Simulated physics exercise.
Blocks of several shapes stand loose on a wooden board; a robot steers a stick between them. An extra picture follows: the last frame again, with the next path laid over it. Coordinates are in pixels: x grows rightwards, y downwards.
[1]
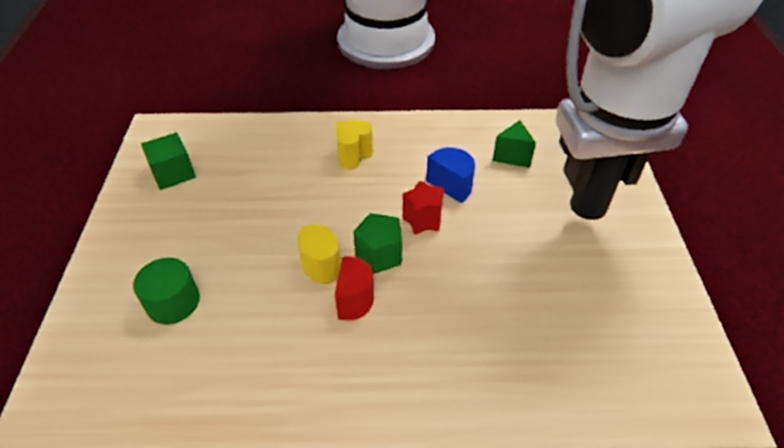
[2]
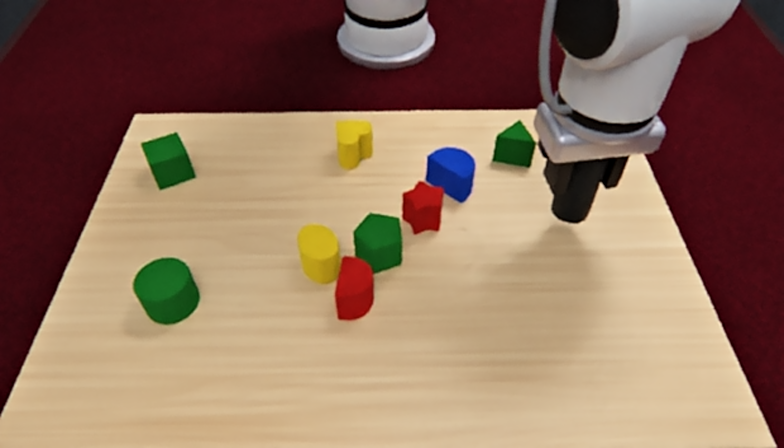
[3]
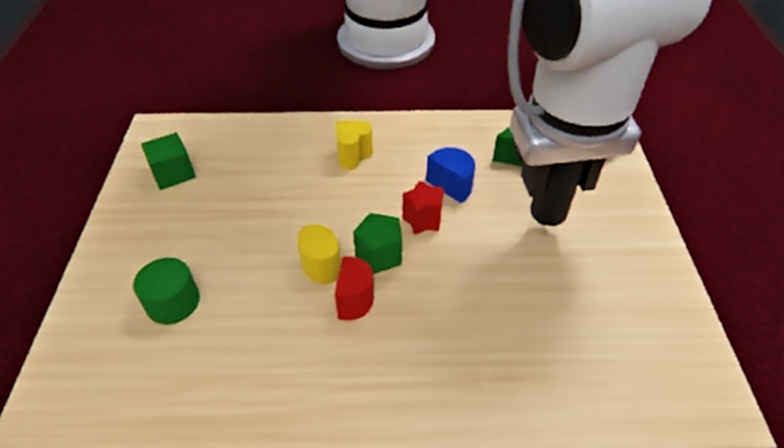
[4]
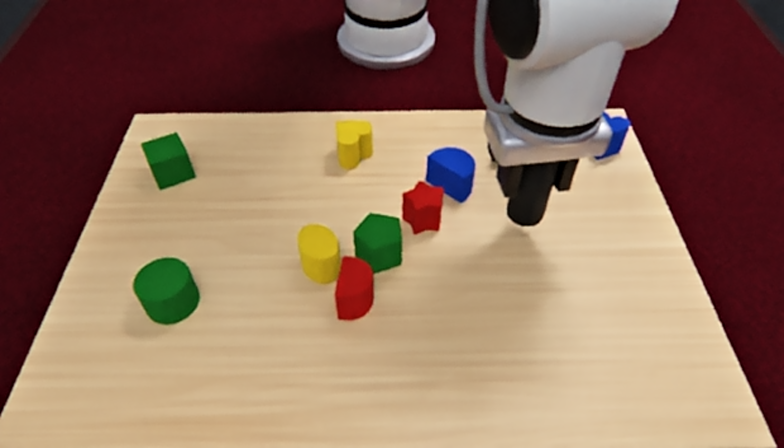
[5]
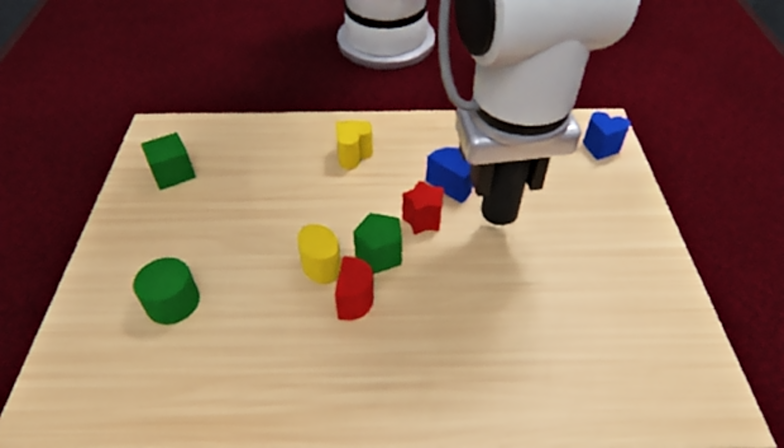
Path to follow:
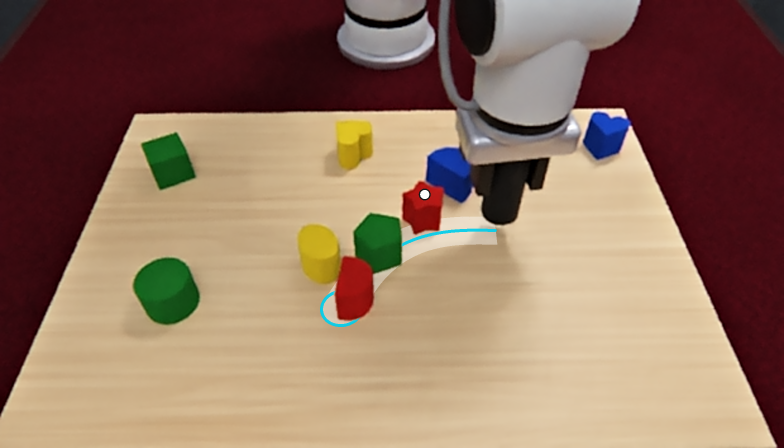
A robot arm moves its black stick left above the board while the blocks stay still.
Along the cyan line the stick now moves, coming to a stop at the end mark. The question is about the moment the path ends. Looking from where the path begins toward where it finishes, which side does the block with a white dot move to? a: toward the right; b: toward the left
Letter a.
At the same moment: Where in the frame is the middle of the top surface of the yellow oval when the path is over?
It comes to (276, 251).
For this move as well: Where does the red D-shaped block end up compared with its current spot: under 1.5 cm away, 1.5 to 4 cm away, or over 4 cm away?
Displacement: Past 4 cm.
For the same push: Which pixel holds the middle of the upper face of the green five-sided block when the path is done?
Around (293, 283).
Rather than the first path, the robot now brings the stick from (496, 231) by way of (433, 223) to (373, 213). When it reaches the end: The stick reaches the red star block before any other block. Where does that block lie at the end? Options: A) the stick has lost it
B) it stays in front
My pick is B.
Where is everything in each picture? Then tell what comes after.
The first frame shows stick's lower end at (588, 208); yellow oval at (318, 240); red D-shaped block at (353, 276); green five-sided block at (379, 229); red star block at (425, 194); blue D-shaped block at (455, 159).
The second frame shows stick at (569, 212); blocks still.
The third frame shows stick at (548, 214); blocks still.
The fourth frame shows stick at (524, 215); blocks still.
The fifth frame shows stick at (499, 213); yellow oval at (318, 240); red D-shaped block at (353, 276); green five-sided block at (379, 229); red star block at (425, 194); blue D-shaped block at (455, 159).
Drawn move, from (496, 231) through (433, 234) and (379, 260) to (342, 308); the dot is on the red star block.
What follows on the original path. One third of the way, stick at (434, 217); red star block at (407, 192), turned 35° clockwise.
Two thirds of the way, stick at (378, 244); yellow oval at (299, 247), turned 45° clockwise; red D-shaped block at (342, 294), turned 20° anticlockwise; green five-sided block at (340, 252), turned 20° anticlockwise; red star block at (396, 194), turned 75° clockwise.
At the end, stick at (340, 292); yellow oval at (276, 251), turned 85° clockwise; red D-shaped block at (326, 318), turned 85° anticlockwise; green five-sided block at (293, 283), turned 20° clockwise; red star block at (396, 194), turned 75° clockwise; blue D-shaped block still.
